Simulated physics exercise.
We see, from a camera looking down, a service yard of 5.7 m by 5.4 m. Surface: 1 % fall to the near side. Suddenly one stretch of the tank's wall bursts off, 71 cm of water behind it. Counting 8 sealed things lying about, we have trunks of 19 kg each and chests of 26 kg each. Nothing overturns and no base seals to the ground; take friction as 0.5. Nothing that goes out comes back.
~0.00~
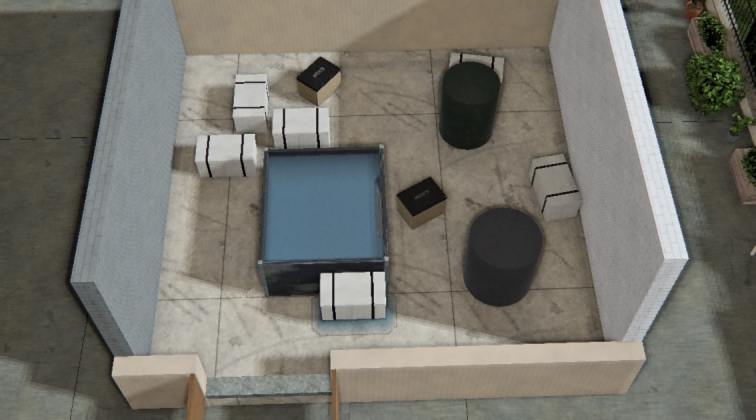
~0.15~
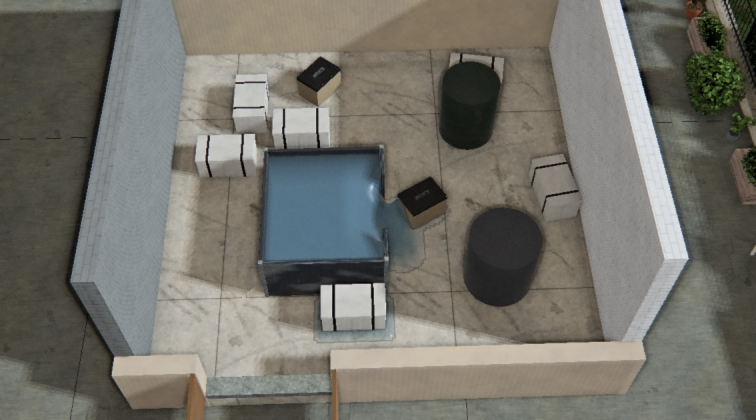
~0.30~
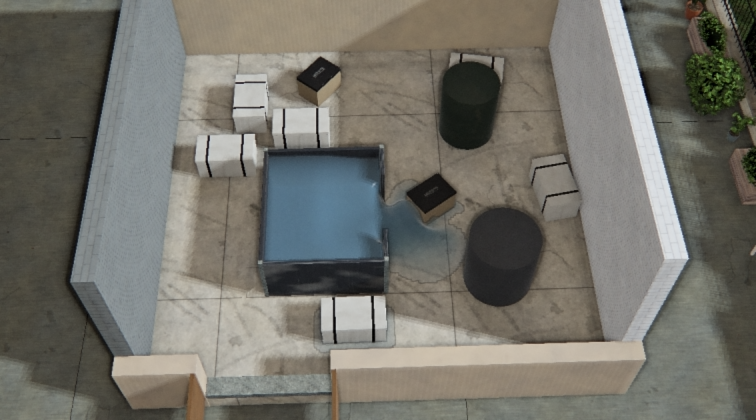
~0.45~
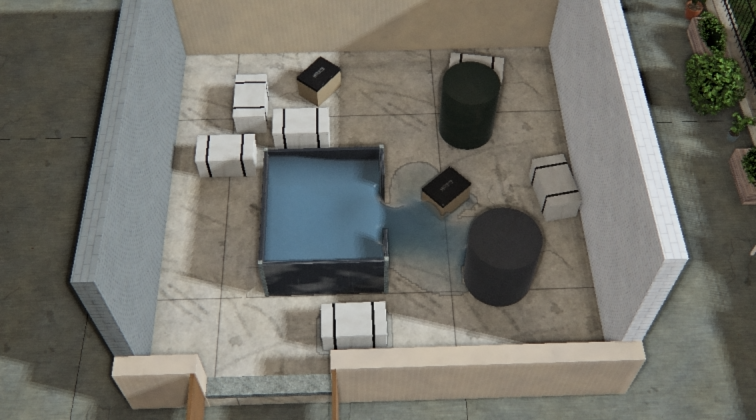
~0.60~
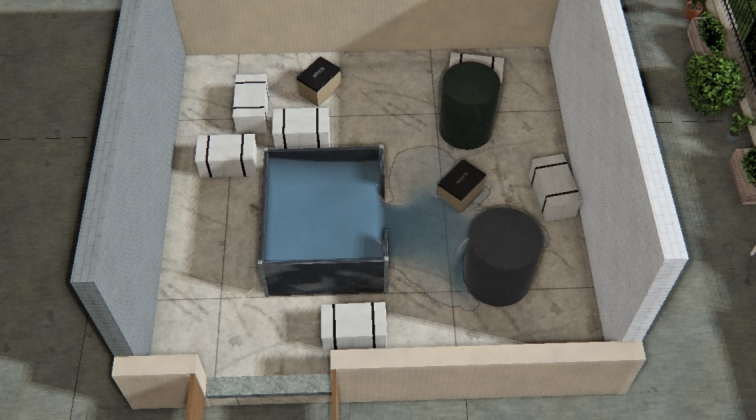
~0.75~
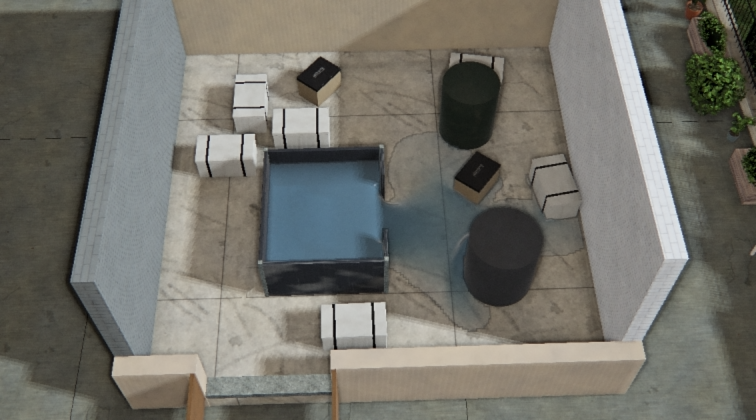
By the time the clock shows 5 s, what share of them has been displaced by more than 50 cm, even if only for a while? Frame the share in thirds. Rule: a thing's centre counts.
That comes to from one to two thirds.
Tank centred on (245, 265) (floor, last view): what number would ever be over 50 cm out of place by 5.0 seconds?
That would give 3.
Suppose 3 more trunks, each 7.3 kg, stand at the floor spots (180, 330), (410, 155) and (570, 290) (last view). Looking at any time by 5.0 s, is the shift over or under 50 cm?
Order as given: Stays inside it, stays inside it, goes farther.
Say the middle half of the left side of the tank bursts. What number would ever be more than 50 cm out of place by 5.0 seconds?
2.
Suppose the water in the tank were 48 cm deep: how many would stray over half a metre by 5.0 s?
Then the count would be 2.
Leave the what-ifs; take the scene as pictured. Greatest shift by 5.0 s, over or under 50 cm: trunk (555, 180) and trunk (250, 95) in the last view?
Result, in order: Exceeded; not exceeded.
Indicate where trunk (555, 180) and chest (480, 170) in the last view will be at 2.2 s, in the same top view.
Approx. (562, 142); approx. (530, 83).
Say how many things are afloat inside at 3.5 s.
Total: 1.
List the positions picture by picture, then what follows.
In the first frame, a chest at (422, 195), on the bottom; a trunk at (353, 289) rests on the ground; 2.6 m2 under water; 0 of 8 have shifted.
In the second frame, a chest at (422, 195), on the bottom; a trunk at (353, 300), on the bottom, 10 cm from its start; 3.1 m2 under water; 1 of 8 have shifted.
In the third frame, a chest at (432, 192) rests on the ground, 14 cm from its start; a trunk at (354, 313), on the bottom, 23 cm from its start; water covers 3.8 m2; 2 of 8 have shifted.
In the fourth frame, a chest at (447, 186), on the bottom, 37 cm from its start; a trunk at (354, 319), on the bottom, 31 cm from its start; water covers 4.5 m2; 2 of 8 have shifted.
In the fifth frame, a chest at (462, 178), on the bottom, 62 cm from its start; a trunk at (354, 319) rests on the ground, 32 cm from its start; water covers 5.3 m2; 2 of 8 have shifted.
In the sixth frame, a chest at (478, 170), on the bottom, 88 cm from its start; a trunk at (354, 319) rests on the ground, 32 cm from its start; water covers 6.4 m2; 2 of 8 have shifted.
After 1.1 s 1 of 8 are over 50 cm from their spots; 0 afloat.
After 2.2 s 1 of 8 are over 50 cm from their spots; 1 afloat.
After 3.5 s 3 of 8 are over 50 cm from their spots; 1 afloat.
After 5.0 s 3 of 8 are over 50 cm from their spots, and 3 have been at some point; 2 afloat.
